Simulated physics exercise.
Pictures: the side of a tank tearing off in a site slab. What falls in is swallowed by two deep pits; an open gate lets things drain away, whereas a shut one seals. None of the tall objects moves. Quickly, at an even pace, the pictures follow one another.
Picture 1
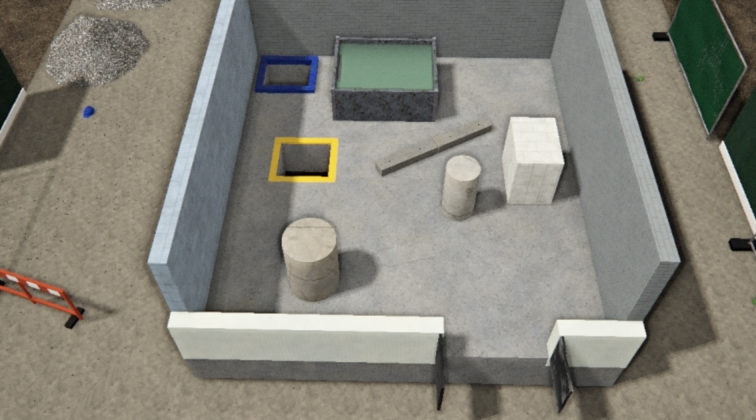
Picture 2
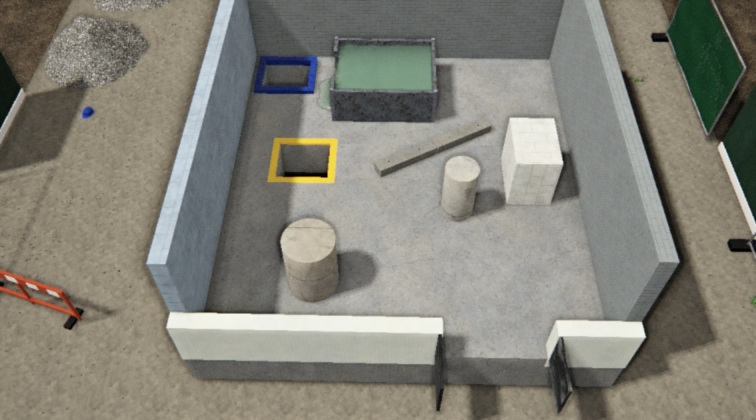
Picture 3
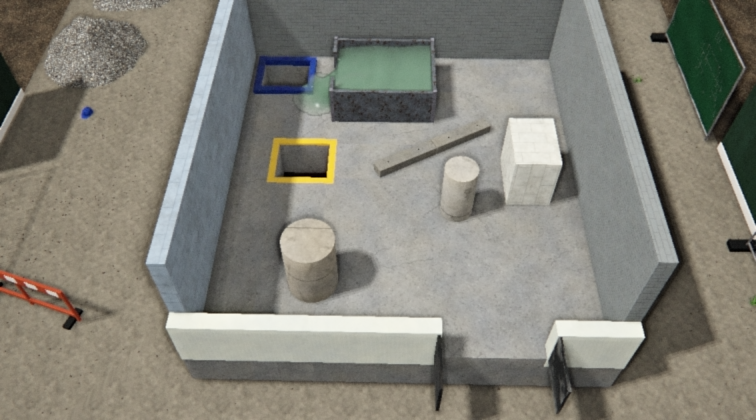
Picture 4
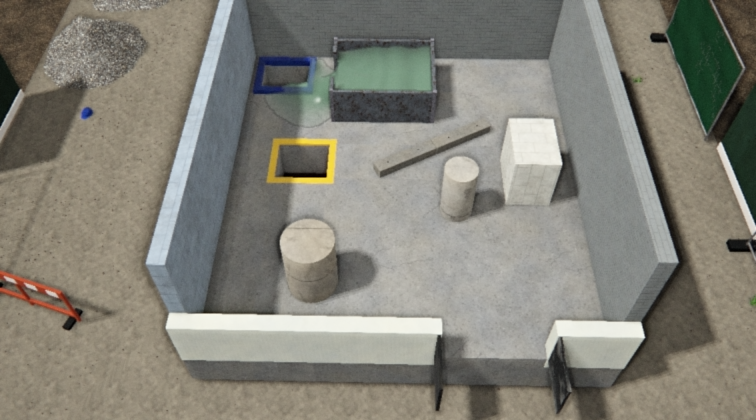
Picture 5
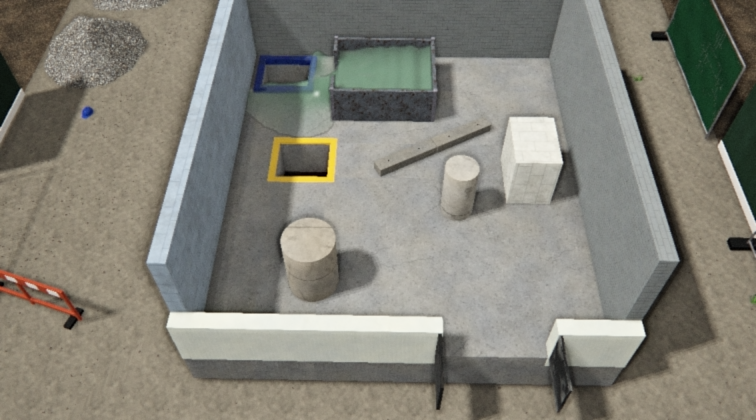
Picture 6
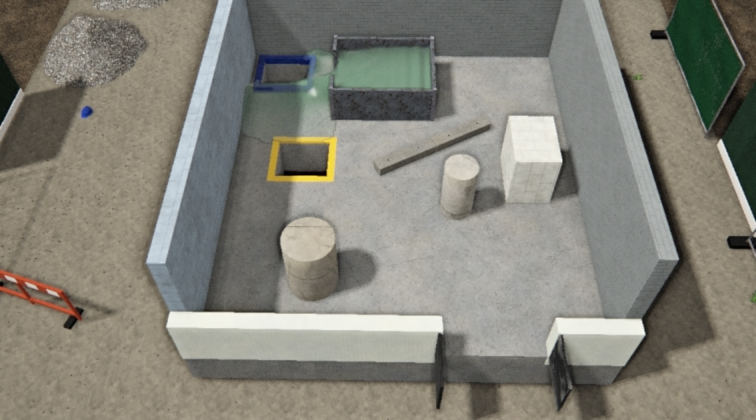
A walled concrete site slab, open at a gateway in the front wall, is seen from high above by a still camera. A dark tank of green water stands at the back beside a blue-framed pit, with a yellow-framed pit nearer, two pale cylinders, a plank and a white block. Water spills from the tank's left side and spreads leftward in a thin sheet around the blue frame.
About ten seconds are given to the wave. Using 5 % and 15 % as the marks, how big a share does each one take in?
Shares taken in: Gate - under 5 %; yellow pit - between 5 and 15 %; blue pit - over 15 %.
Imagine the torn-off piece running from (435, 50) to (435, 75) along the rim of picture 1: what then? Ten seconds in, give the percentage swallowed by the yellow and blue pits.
Per cent: Yellow 4, blue 0.
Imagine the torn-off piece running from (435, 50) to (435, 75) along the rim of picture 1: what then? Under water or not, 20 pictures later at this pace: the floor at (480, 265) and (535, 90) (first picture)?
Point one not reached, point two waterlogged.
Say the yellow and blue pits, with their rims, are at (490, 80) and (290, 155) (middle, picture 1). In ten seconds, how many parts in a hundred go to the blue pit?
Out of a hundred parts, 10 go to blue.
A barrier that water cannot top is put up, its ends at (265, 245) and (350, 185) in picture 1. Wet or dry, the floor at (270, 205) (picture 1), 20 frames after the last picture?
Answer: Wet.
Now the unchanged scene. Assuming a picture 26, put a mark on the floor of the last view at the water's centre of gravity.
Close to (337, 122), I reckon.
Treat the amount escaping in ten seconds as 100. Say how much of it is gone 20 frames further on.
Result, approximate: 65 per cent.
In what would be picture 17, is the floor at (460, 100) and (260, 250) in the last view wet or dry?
First spot spared; second spot swamped.
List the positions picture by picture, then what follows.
The first frame shows still water in the tank at (385, 67).
In the second frame, water pours out at (337, 85) and has run to (326, 107).
In the third frame, water pours out at (337, 86) and has run to (297, 99).
In the fourth frame, water pours out at (336, 86) and has run to (269, 99).
In the fifth frame, water pours out at (337, 85) and has run to (247, 106).
In the sixth frame, the front is at (242, 127), out from the gap at (336, 83).
A moment on, water covers 10 % of the floor; the gate 0 %, the yellow pit 1 %, the blue pit 8 %.
Next, water covers 20 % of the floor; the gate 0 %, the yellow pit 1 %, the blue pit 14 %.
Then, water covers 30 % of the floor; the gate 0 %, the yellow pit 4 %, the blue pit 21 %.
Later, water covers 50 % of the floor; the gate 0 %, the yellow pit 7 %, the blue pit 26 %.
In the end, water covers 75 % of the floor; the gate 1 %, the yellow pit 10 %, the blue pit 27 %.
